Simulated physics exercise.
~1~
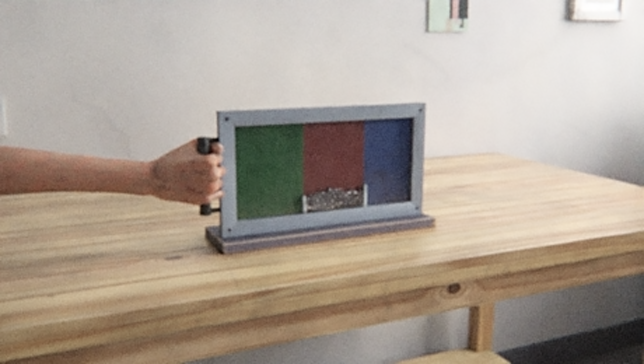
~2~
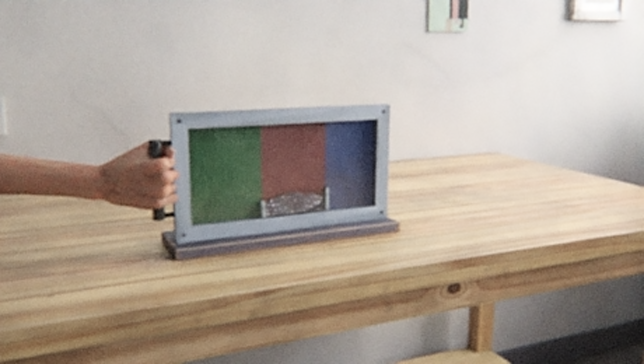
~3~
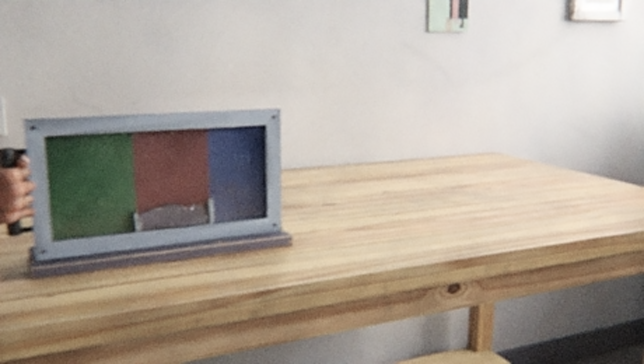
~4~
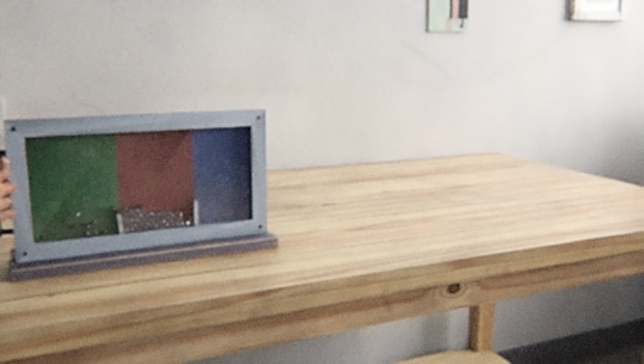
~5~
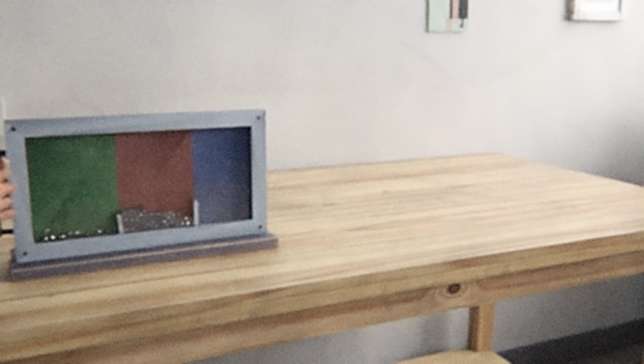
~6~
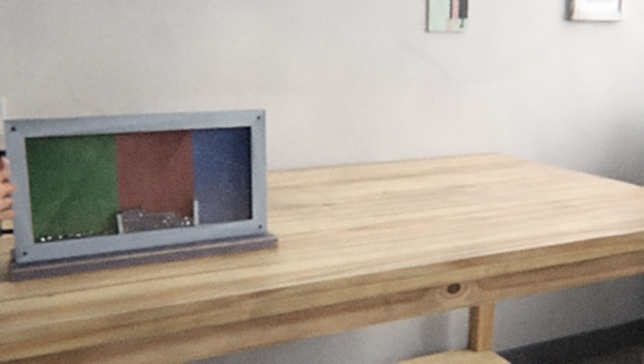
Upright box of steel balls sliding left along a wooden table, pushed by a hand, some balls spilling from red into green.
